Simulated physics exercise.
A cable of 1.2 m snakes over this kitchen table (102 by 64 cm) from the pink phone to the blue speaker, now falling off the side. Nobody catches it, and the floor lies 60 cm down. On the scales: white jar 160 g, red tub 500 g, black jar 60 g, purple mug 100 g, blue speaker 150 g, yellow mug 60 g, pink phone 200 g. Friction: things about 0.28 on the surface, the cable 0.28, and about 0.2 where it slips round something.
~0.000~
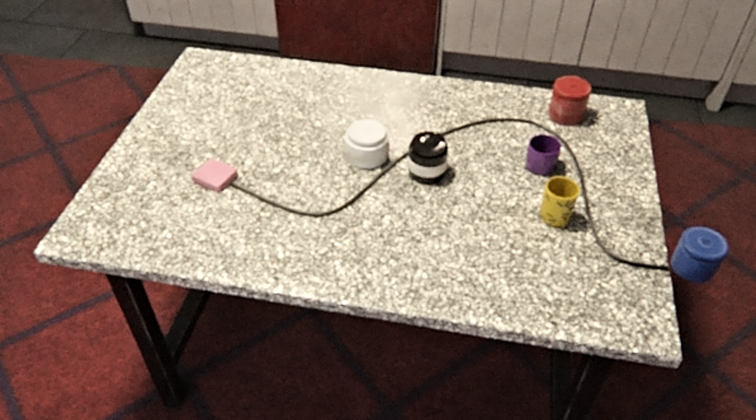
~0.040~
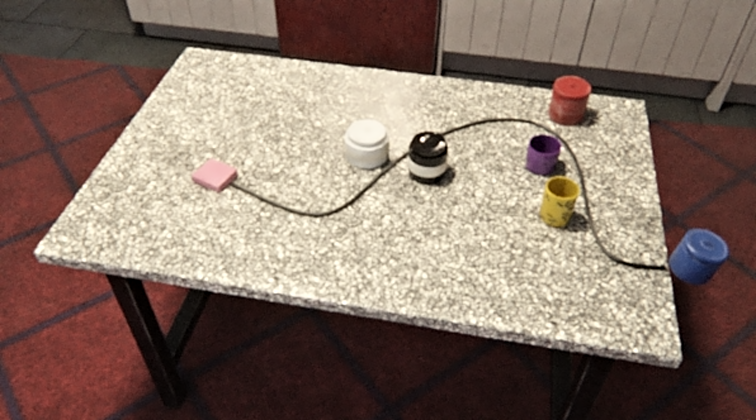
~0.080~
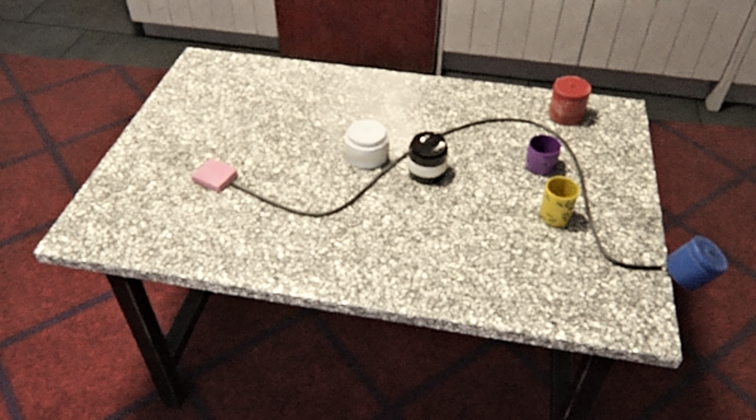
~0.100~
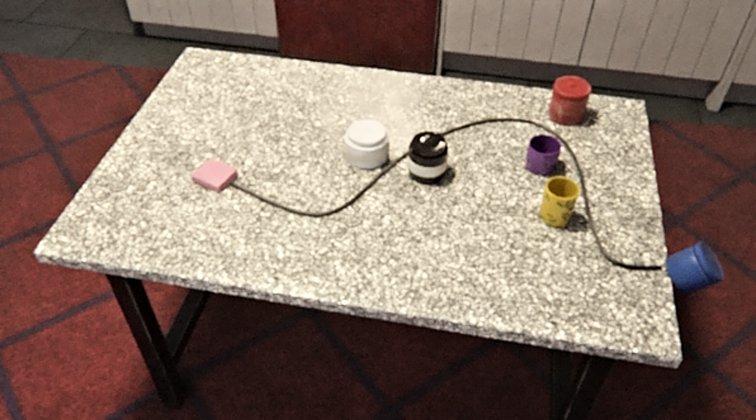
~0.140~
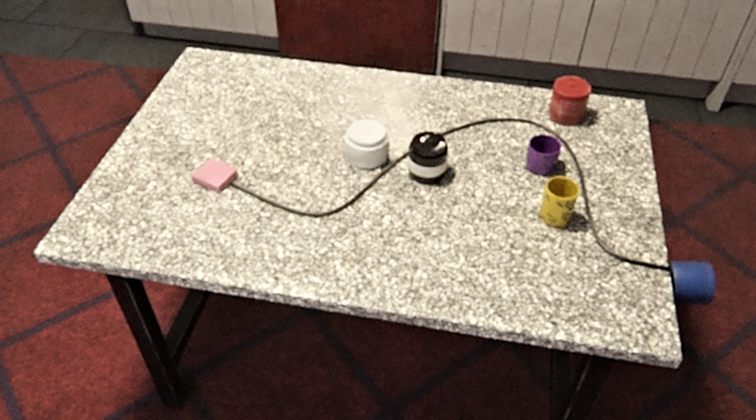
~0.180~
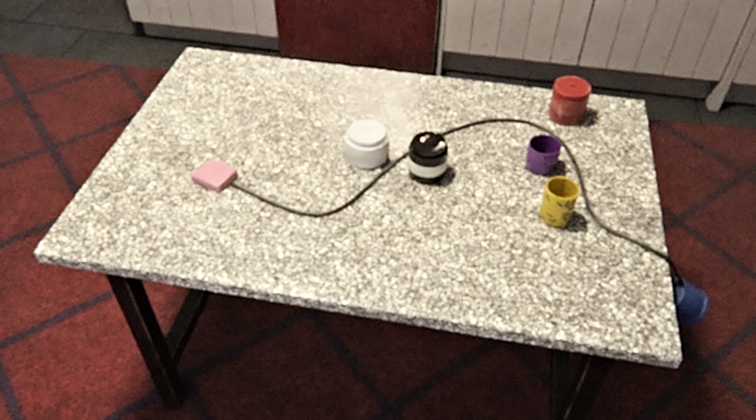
Blue speaker tipping over the right edge of a speckled kitchen table and dropping below it, pulling the dark cable's near end along.
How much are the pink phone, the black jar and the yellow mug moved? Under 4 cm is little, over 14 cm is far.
Result: Pink phone travels a long way, black jar shifts a middling way, yellow mug slides into the middle band.
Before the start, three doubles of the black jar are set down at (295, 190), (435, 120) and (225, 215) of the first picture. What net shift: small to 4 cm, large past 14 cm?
In that order: Large, small, small.
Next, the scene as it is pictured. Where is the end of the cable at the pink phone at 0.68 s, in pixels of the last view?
At about (335, 162).
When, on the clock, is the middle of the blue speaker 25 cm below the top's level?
That is: 0.28 s.
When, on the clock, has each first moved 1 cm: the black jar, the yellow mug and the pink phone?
About: Black jar 0.36 s, yellow mug 0.46 s, pink phone 0.38 s.
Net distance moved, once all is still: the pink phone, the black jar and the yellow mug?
About: Pink phone 20 cm, black jar 10 cm, yellow mug 6 cm.
After 0.4 s, the cable's tail end at (264, 166); pink phone 6 cm off its start, black jar 5 cm off its start, blue speaker over the edge.
After 0.7 s, the cable's tail end at (335, 162); pink phone 19 cm off its start, black jar 9 cm off its start, yellow mug 7 cm off its start.
After 0.9 s, the cable's tail end at (343, 163); pink phone 20 cm off its start at (325, 162), black jar 9 cm off its start at (440, 176), yellow mug 7 cm off its start at (571, 217).
After 1.2 s, the cable's tail end at (343, 163); pink phone 20 cm off its start, black jar 9 cm off its start, yellow mug 7 cm off its start.
After 2.4 s, the cable's tail end at (343, 163); pink phone 20 cm off its start at (325, 162), black jar 9 cm off its start at (440, 176), yellow mug 7 cm off its start at (571, 217), blue speaker over the edge.
